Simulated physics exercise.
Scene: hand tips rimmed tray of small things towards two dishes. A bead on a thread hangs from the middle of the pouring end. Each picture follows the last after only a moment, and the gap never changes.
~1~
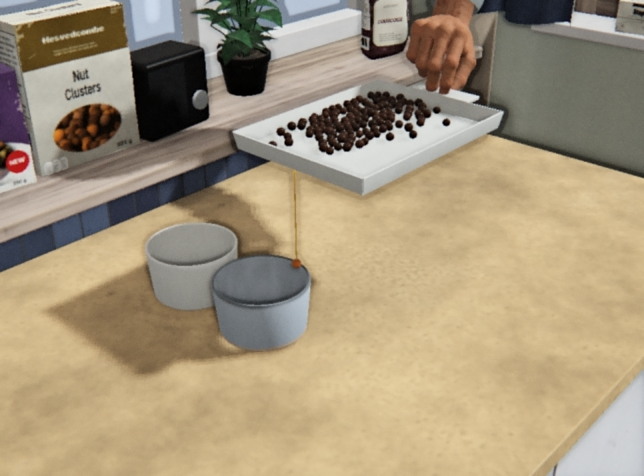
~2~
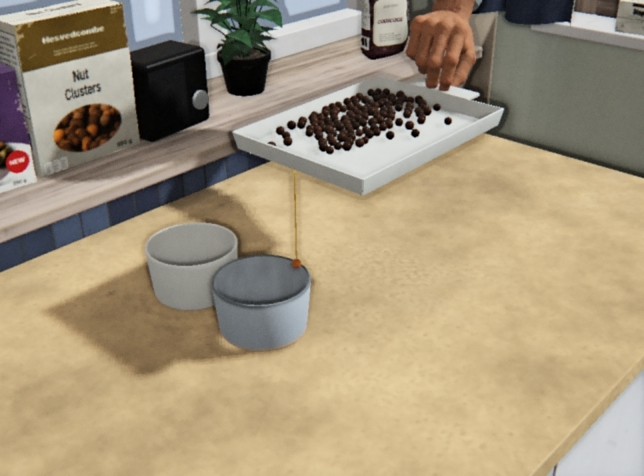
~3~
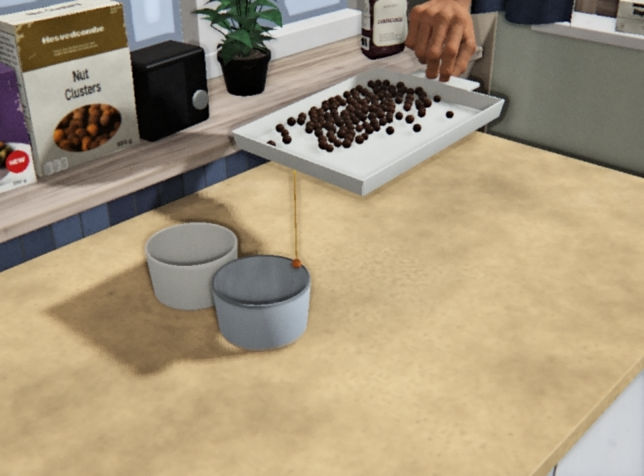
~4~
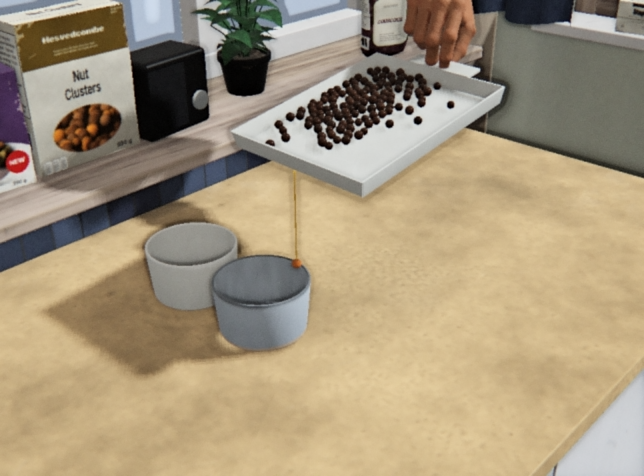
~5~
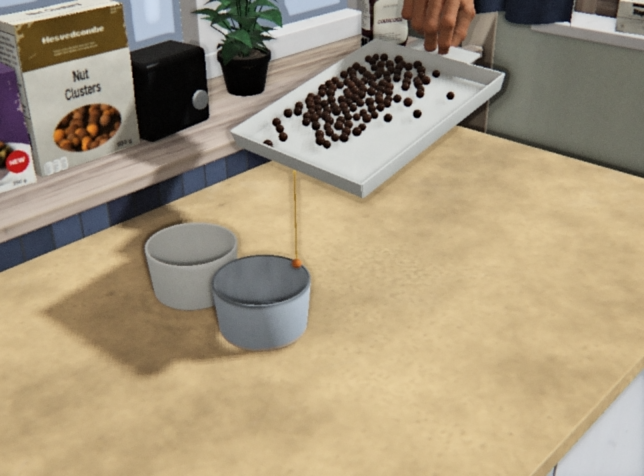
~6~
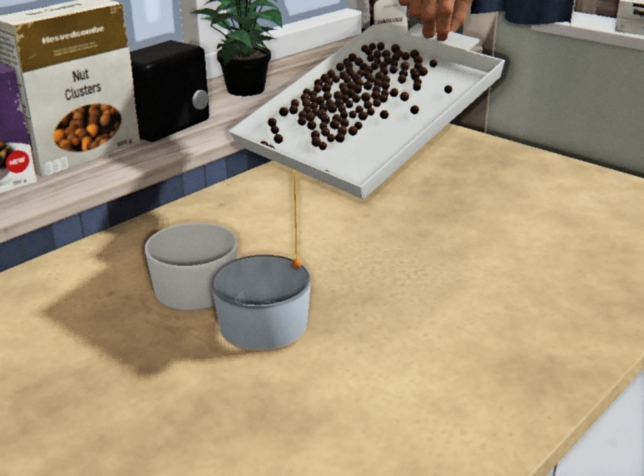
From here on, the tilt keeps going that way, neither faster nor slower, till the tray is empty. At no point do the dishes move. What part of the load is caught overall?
The amount caught is going to be smaller than the amount missed.
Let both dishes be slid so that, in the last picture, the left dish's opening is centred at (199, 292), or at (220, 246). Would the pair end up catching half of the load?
So that's a lesser portion the first time round, a lesser portion the second.
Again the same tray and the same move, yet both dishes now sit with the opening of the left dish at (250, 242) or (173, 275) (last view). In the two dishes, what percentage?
I'd expect some 0 percent, and then some 40 percent.
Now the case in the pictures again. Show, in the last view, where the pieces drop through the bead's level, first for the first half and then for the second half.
First roughly (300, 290), then roughly (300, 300).
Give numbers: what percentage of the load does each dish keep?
Final share: Left dish at 0 per cent, right dish at 30 per cent.
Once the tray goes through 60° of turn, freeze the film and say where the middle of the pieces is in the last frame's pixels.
Its middle sits at about pixel (306, 156).
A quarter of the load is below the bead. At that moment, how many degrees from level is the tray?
Around 95 degrees of turn.
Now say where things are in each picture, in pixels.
Corners of the pouring end near (238, 132) and (363, 177), level; middle of the load near (365, 119), chocolate balls; left dish near (158, 280); right dish near (226, 319); bead on its thread near (297, 263), in the first picture.
Corners of the pouring end near (237, 131) and (363, 177), level; middle of the load near (365, 117), in the second picture.
Corners of the pouring end near (237, 131) and (363, 178), tipped barely, lowest at the right corner; middle of the load near (364, 111), in the third picture.
Corners of the pouring end near (236, 131) and (362, 180), tipped a little, lowest at the right corner; middle of the load near (364, 103), only a few on the move, in the fourth picture.
Corners of the pouring end near (235, 130) and (361, 181), tipped a little, lowest at the right corner; middle of the load near (362, 95), a little on the move, in the fifth picture.
Corners of the pouring end near (234, 130) and (361, 183), tipped clearly, lowest at the right corner; middle of the load near (358, 89), all but a few on the move; left dish near (158, 280); right dish near (226, 319), in the sixth picture.
Shortly afterwards, tray tipped steeply; the bulk on the tray; only a few in the right dish; a little outside both; a little in the air.
Next, tray tipped right over; near a quarter on the tray; a little in the right dish; near a quarter outside both; near a third in the air.
Some moments later, tray tipped past a quarter turn; near a third in the right dish; near two thirds outside both.
In the end, tray tipped past a quarter turn; near a third in the right dish; none at all in the left dish; near two thirds outside both.
